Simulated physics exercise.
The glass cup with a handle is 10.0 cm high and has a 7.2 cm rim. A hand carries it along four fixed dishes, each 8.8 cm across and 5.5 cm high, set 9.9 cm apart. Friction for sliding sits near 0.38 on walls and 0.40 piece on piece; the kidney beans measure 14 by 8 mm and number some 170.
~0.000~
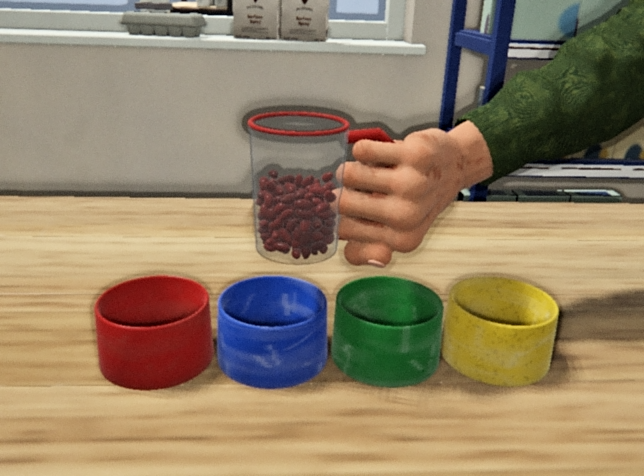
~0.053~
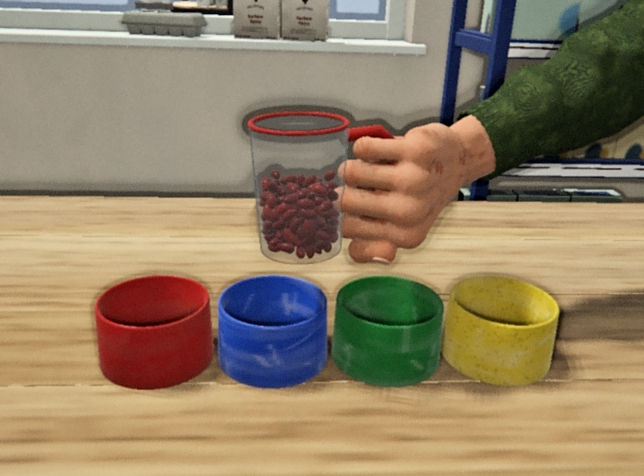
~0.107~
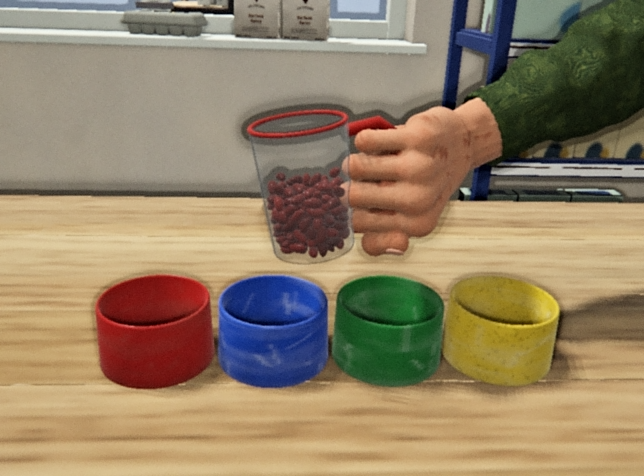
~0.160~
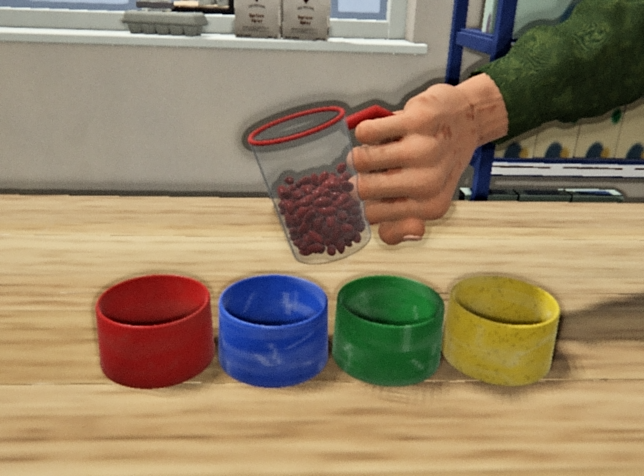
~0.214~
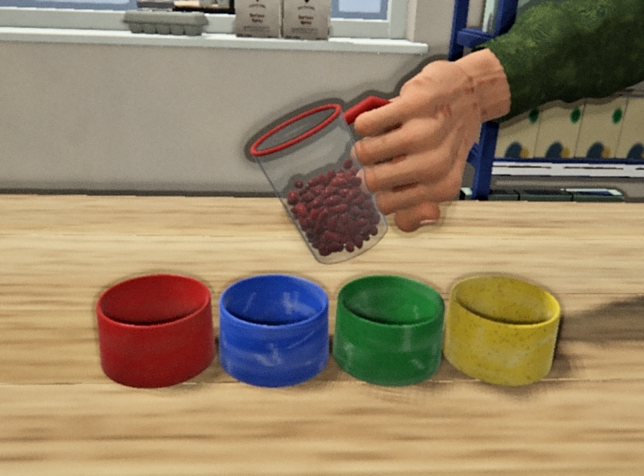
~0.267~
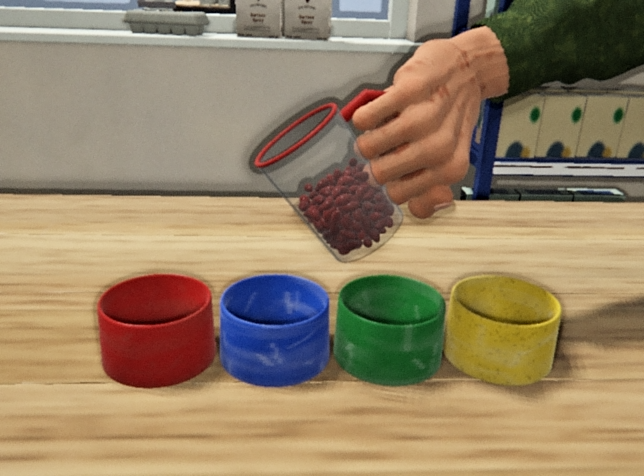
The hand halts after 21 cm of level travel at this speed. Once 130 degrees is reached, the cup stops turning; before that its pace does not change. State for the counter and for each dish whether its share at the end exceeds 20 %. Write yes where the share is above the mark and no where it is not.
Red: No, blue: No, green: Yes, yellow: No, counter: No.
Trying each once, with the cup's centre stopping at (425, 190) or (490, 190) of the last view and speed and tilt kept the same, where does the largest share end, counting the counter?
First try: Green; second try: Green.
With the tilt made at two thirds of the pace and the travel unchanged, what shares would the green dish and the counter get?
In that case the green dish gets 100 and the counter gets 0.
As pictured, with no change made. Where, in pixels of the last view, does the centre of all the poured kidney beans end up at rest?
I'd put it at about (379, 336).
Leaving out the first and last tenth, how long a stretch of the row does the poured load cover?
I'd put it near 7 cm.
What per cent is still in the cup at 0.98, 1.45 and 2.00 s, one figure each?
Roughly 10, then 0, then 0.
After 0.98 s, tilt 130 degrees; cup holds 10 %, blue 5 %, green 75 %.
After 1.45 s, tilt 130 degrees; cup holds 0 %, blue 5 %, green 85 %.
After 2.00 s, tilt 130 degrees; cup holds 0 %, blue 5 %, green 85 %.
In the end, at 2.5 s, red 0 %, blue 5 %, green 85 %, yellow 0 %, counter 10 %.
